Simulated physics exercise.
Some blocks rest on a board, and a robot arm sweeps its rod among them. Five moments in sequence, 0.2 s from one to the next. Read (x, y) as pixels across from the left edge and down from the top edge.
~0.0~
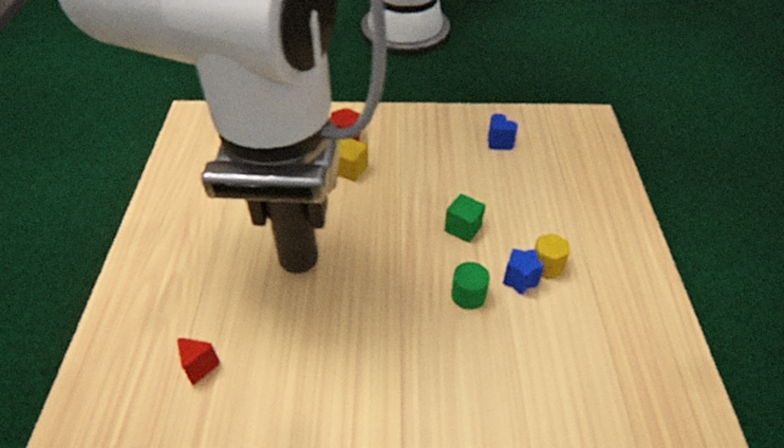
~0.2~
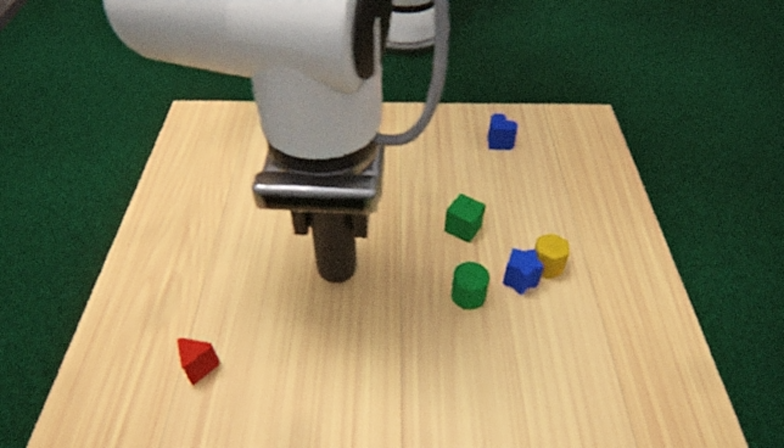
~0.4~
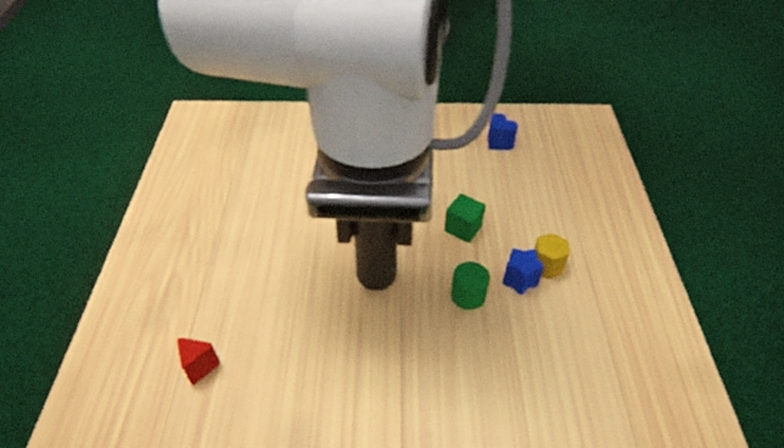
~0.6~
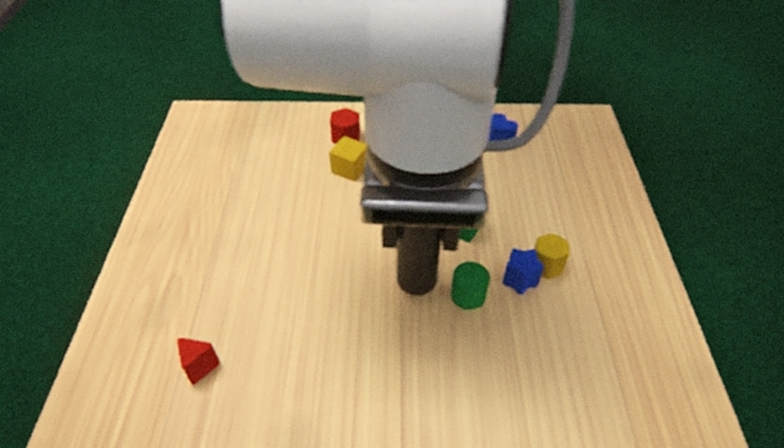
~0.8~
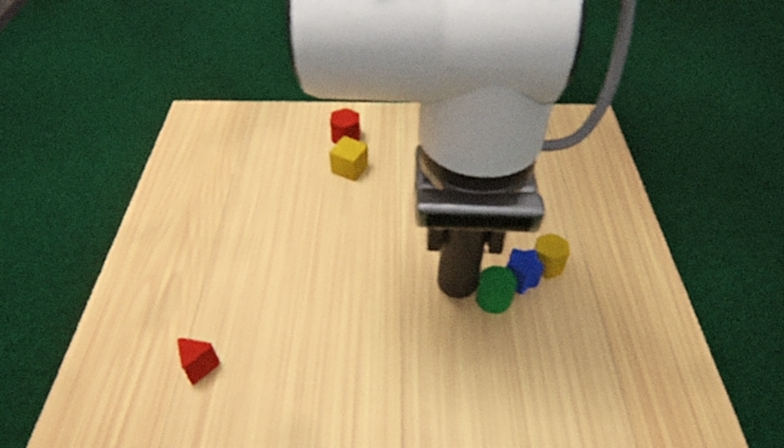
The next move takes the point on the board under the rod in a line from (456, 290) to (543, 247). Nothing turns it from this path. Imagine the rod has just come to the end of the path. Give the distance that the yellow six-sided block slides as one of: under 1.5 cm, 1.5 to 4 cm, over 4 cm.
Moves 1.5 to 4 cm.
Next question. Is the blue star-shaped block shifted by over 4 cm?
No.
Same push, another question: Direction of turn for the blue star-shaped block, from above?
Clockwise, looking down.
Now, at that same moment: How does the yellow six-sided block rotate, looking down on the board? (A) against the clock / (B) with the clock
It's A.
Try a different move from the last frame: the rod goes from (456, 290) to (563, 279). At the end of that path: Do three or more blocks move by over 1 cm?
Yes, I think so.
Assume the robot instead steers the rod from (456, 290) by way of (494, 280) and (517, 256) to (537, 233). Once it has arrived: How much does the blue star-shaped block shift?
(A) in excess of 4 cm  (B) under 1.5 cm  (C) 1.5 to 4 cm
C (1.5 to 4 cm)
What follows on the original path. One third of the way, rod (489, 267); green circle (516, 281); blue star-shaped block (528, 259).
Two thirds of the way, rod (517, 254); green circle (516, 281); blue star-shaped block (551, 258), turned 20° clockwise; yellow six-sided block (577, 243), turned 35° anticlockwise.
At the end, rod (545, 240); green square in place; green circle (516, 281); blue star-shaped block (556, 257), turned 45° clockwise; yellow six-sided block (582, 244), turned 35° anticlockwise.
